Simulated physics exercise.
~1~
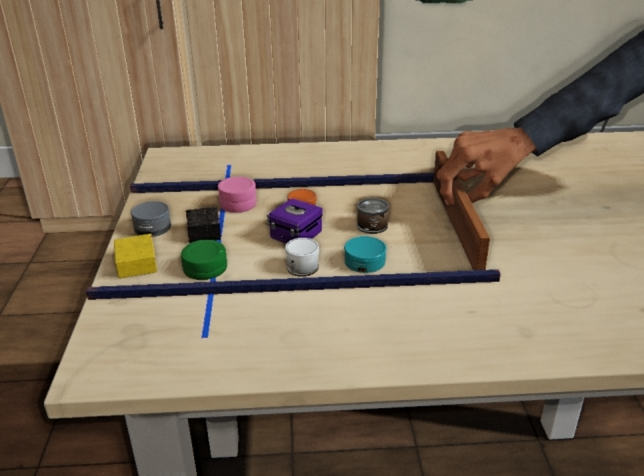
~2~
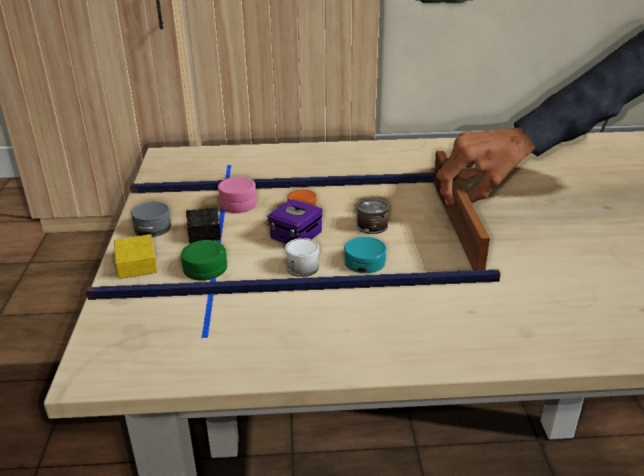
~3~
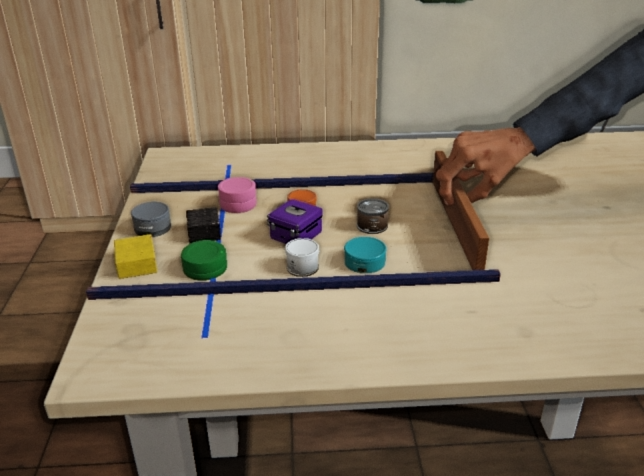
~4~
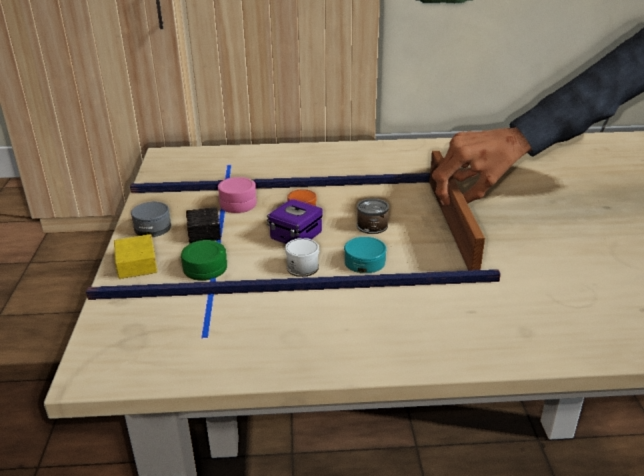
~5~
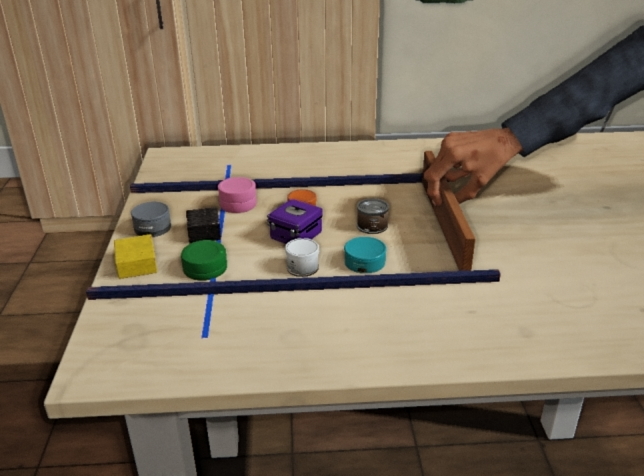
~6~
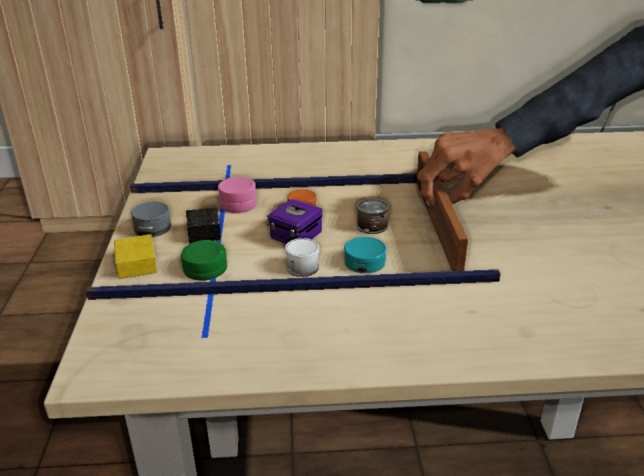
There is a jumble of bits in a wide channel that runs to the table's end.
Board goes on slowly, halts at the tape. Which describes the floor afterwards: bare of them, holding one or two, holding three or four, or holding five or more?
Drops: None.
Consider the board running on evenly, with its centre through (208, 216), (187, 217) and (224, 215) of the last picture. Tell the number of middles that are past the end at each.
1; 2; 0.
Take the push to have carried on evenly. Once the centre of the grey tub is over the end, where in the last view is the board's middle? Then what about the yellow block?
The middle is at (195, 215) when it's the grey tub, and at (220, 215) when it's the yellow block.
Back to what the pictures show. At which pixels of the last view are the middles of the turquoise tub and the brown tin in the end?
Okay, so first (193, 266), and next (204, 221).
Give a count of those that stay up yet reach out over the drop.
The overhang total is 1.
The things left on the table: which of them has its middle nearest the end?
That's the yellow block.
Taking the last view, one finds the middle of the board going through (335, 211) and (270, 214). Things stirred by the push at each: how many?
Answer - first 4, then 7.
Soon after, none off yet; yellow block at rest near (135, 256); grey tub at rest near (151, 220); black block at rest near (203, 225).
At rest, the number that fall off is zero.
